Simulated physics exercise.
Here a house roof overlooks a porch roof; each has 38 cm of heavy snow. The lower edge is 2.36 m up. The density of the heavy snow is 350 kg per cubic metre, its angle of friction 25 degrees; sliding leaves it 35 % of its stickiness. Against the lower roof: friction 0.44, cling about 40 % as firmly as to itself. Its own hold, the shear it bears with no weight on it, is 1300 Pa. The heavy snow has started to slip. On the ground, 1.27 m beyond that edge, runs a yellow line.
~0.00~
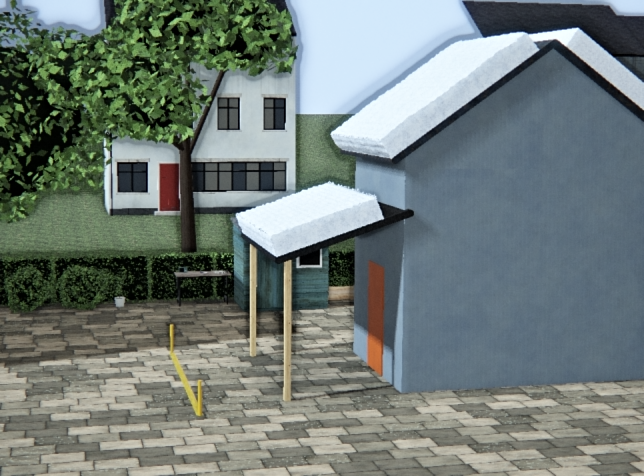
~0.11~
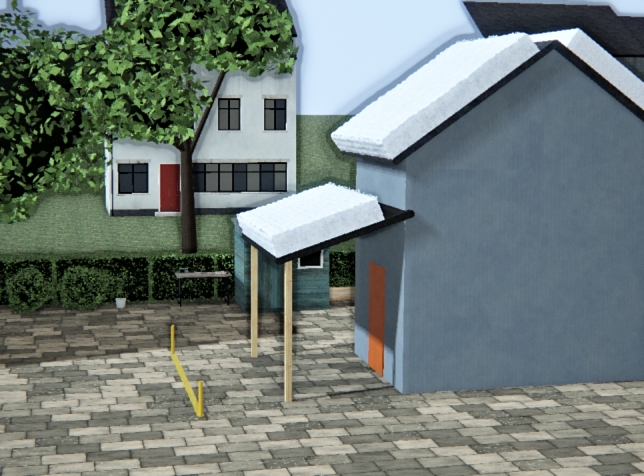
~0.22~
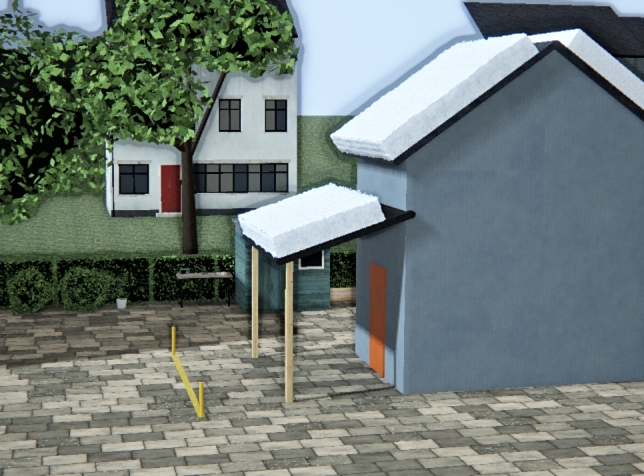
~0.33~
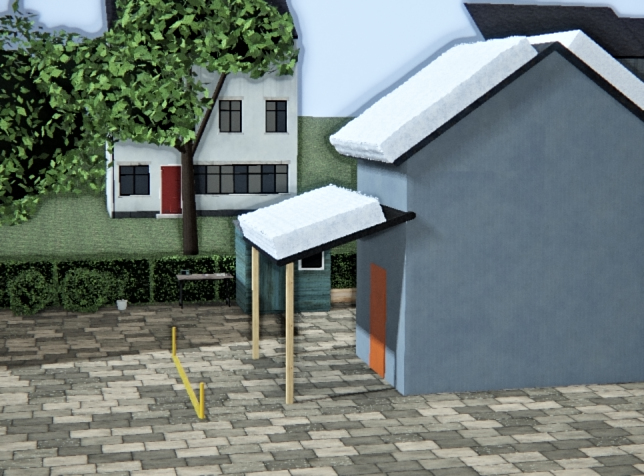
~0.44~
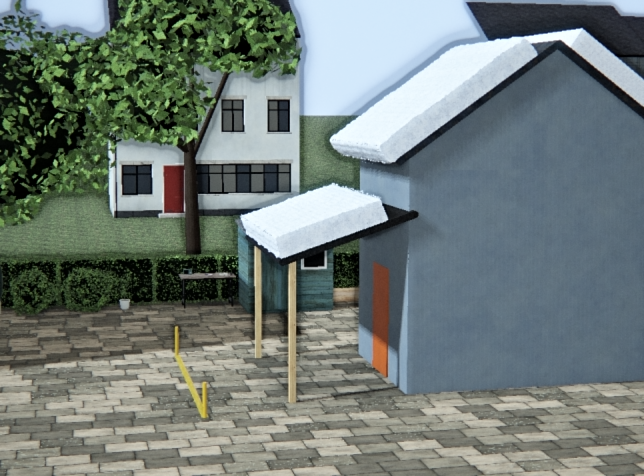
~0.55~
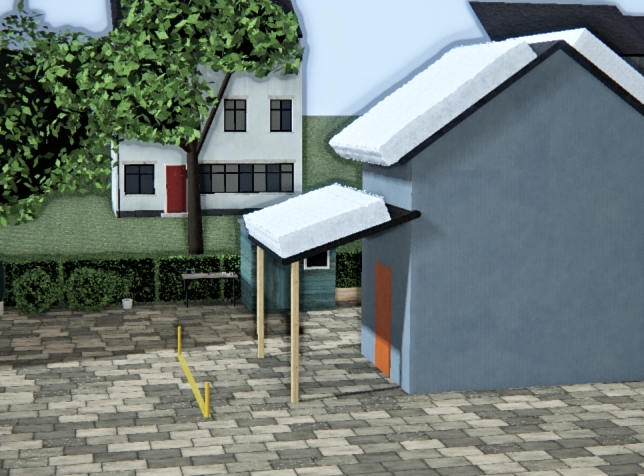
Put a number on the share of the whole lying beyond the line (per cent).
Expect roughly 5 %.
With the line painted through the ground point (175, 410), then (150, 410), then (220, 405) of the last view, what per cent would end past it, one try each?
In turn about 0 %, 0 %, 8 %.
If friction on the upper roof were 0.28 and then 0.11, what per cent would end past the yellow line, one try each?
In turn about 25 %, 35 %.
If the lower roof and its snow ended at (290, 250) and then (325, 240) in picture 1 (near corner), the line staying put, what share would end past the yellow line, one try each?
In turn about 8 %, 20 %.
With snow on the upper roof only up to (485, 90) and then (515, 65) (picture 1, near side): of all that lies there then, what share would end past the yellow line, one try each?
In that order: 0 %, 3 %.
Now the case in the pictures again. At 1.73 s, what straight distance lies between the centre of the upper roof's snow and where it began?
About 2.0 m.
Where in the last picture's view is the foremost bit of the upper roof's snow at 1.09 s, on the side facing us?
Near (350, 188).
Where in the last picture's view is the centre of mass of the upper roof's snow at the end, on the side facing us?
Near (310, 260).
After 1.09 s, none is below the lower edge and 0 % is past the line.
After 1.73 s, none is below the lower edge and 0 % is past the line.
After 2.36 s, none is below the lower edge and 0 % is past the line.
After 3.00 s, 16 % is below the lower edge and 0 % is past the line.
After 6.00 s, 25 % is below the lower edge and 5 % is past the line.
